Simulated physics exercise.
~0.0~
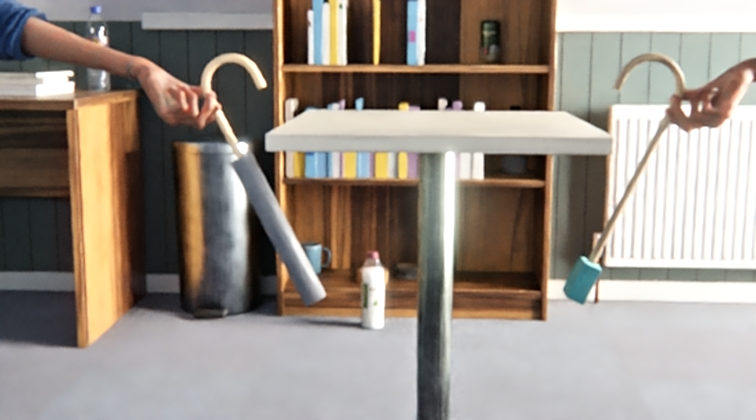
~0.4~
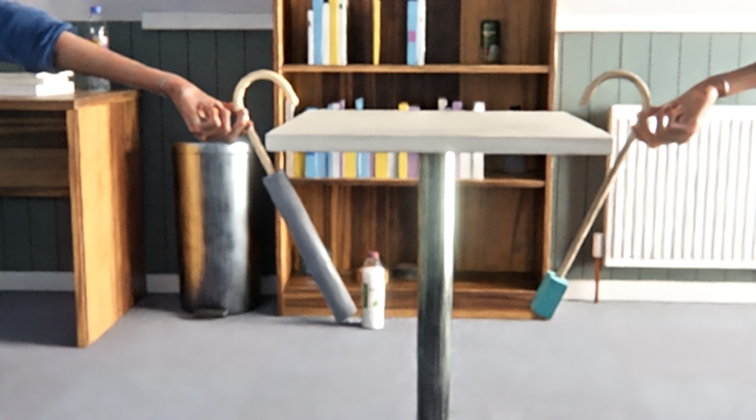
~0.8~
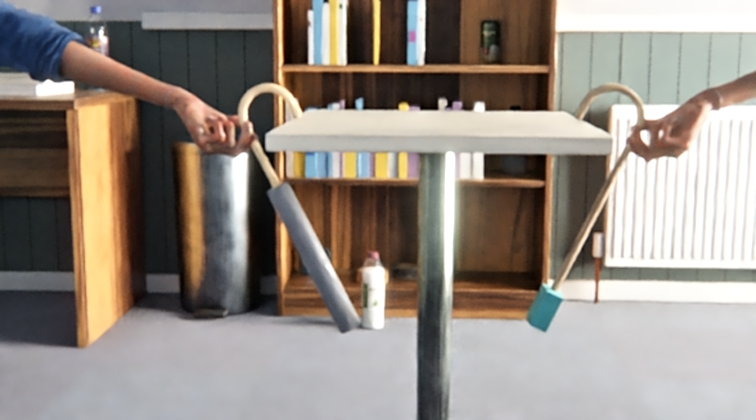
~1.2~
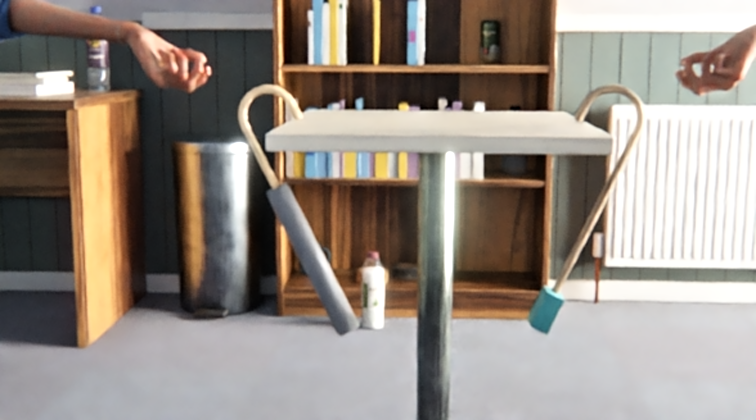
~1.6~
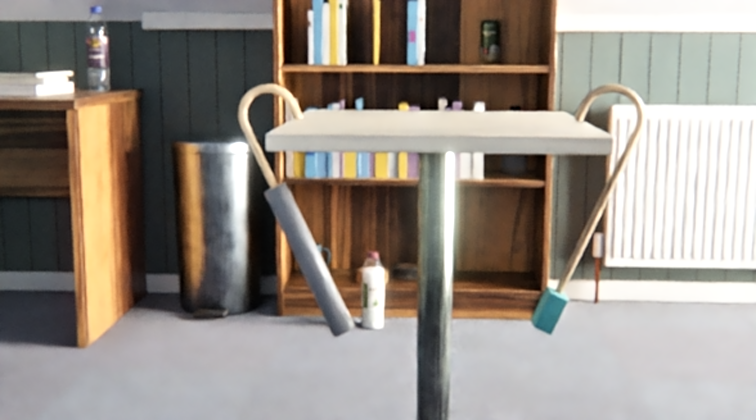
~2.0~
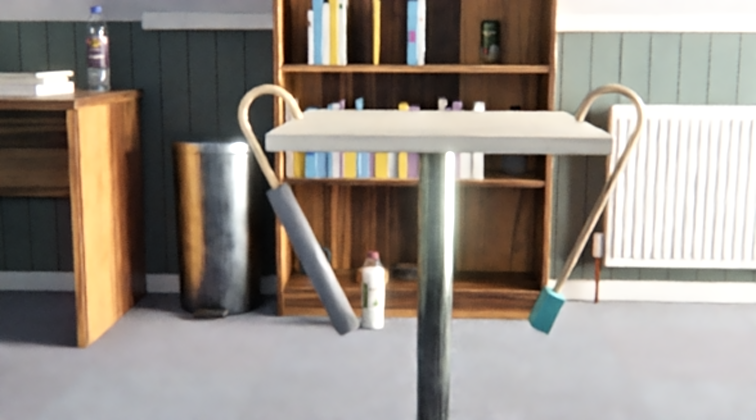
At the start, two hands hold objects with curved handles on either side of a small table, a grey umbrella on the left and a turquoise brush on the right. A bookshelf, a metal bin and a radiator stand behind. The hands move both objects inward and downward, bringing the curved handles to opposite ends of the tabletop. Once the handles are hooked over the edges, the hands let go and draw back out of view. The umbrella and brush hang slanting inward beneath the table, swaying barely at all, and both remain hooked in place.
